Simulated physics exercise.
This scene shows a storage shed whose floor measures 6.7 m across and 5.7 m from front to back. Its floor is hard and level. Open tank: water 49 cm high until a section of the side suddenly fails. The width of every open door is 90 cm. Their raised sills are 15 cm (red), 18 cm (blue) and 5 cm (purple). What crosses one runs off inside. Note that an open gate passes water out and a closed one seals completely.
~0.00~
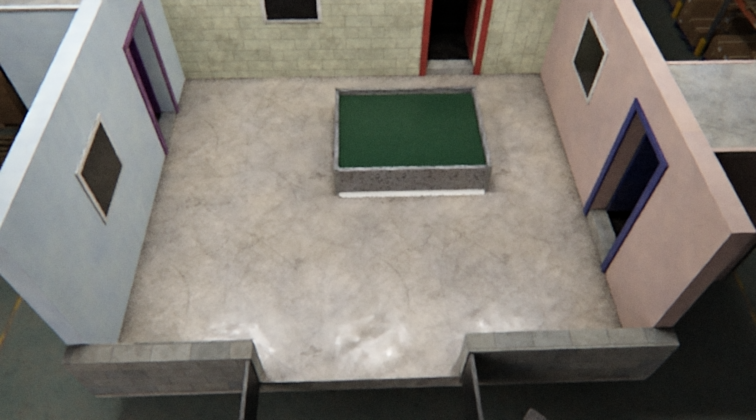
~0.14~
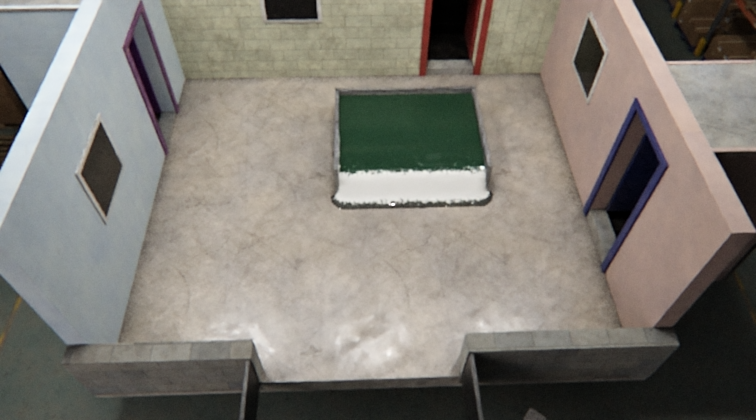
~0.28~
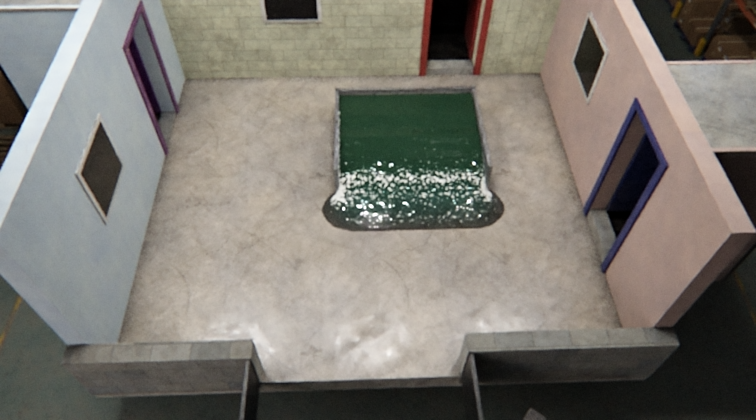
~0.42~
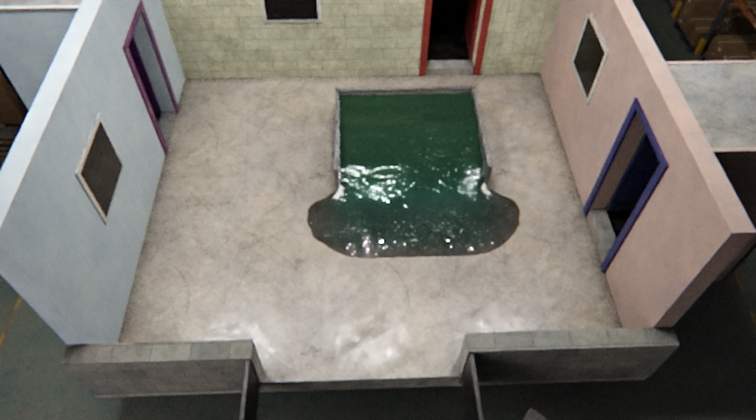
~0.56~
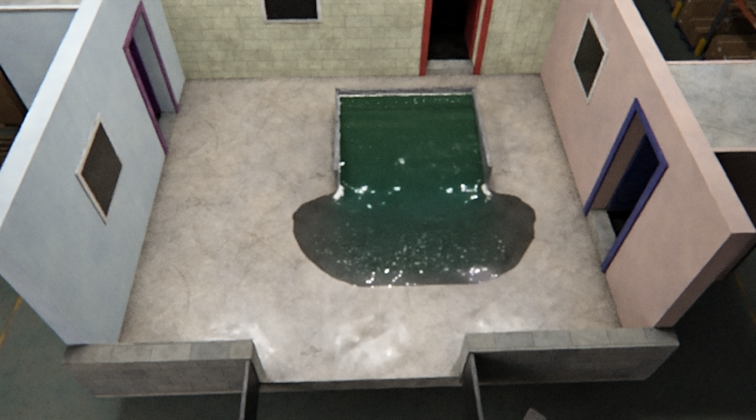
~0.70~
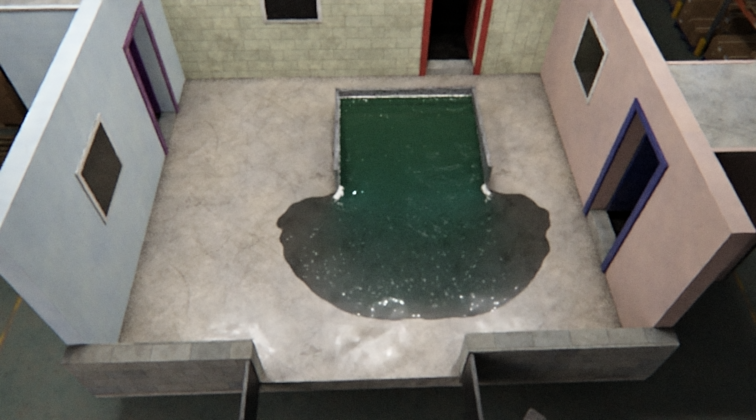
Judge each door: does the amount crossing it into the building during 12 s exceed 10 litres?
Red door: Not exceeded; blue door: Not exceeded; purple door: Not exceeded.
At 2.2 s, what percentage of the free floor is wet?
Around 40 per cent.
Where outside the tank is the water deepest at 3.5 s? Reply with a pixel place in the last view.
Roughly pixel (619, 353).
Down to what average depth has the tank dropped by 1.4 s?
Average depth: About 25 cm.
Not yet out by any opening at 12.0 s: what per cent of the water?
About 48 percent of the water remains.
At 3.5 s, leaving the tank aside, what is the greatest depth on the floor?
Up to near 20 cm.
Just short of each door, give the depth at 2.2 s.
In cm: Red 0, blue 4, purple 0.
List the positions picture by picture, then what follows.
In the first picture, the open tank at (409, 129) is whole and still, 49 cm deep.
In the second picture, water pours out at (412, 183) and has run 1.2 m, to (487, 197); deepest outside 19 cm, 49 cm at the open tank's back.
In the third picture, water pours out at (412, 185) and has run 1.4 m, to (497, 209); deepest outside 22 cm, 49 cm at the open tank's back.
In the fourth picture, the front is at (511, 221), 1.6 m from the gap at (412, 185); 2.9 m2 of floor is under water; 49 cm left at the back of the open tank.
In the fifth picture, water pours out at (412, 186) and has run 1.9 m, to (508, 262); deepest outside 22 cm, 45 cm at the open tank's back.
In the sixth picture, water pours out at (412, 186) and has run 2.2 m, to (482, 307); deepest outside 22 cm, 40 cm at the open tank's back.
After 1.4 s water covers 35 % of the floor and is deepest (24 cm) near (481, 357); red door not reached, blue door not reached, purple door not reached.
After 2.2 s water covers 40 % of the floor and is deepest (32 cm) near (619, 353); red door not reached, blue door 4 cm at the sill, 0 L in, purple door not reached.
After 3.5 s water covers 40 % of the floor and is deepest (20 cm) near (619, 353); red door not reached, blue door 10 cm at the sill, 0 L in, purple door not reached.
After 7.0 s water covers 70 % of the floor and is deepest (12 cm) near (533, 75); red door 6 cm at the sill, 0 L in, blue door 5 cm at the sill, 0 L in, purple door 1 cm at the sill, 0 L in.
After 12.0 s water covers 90 % of the floor and is deepest (5 cm) near (533, 185); red door 4 cm at the sill, 0 L in, blue door 3 cm at the sill, 0 L in, purple door 2 cm at the sill, 0 L in.
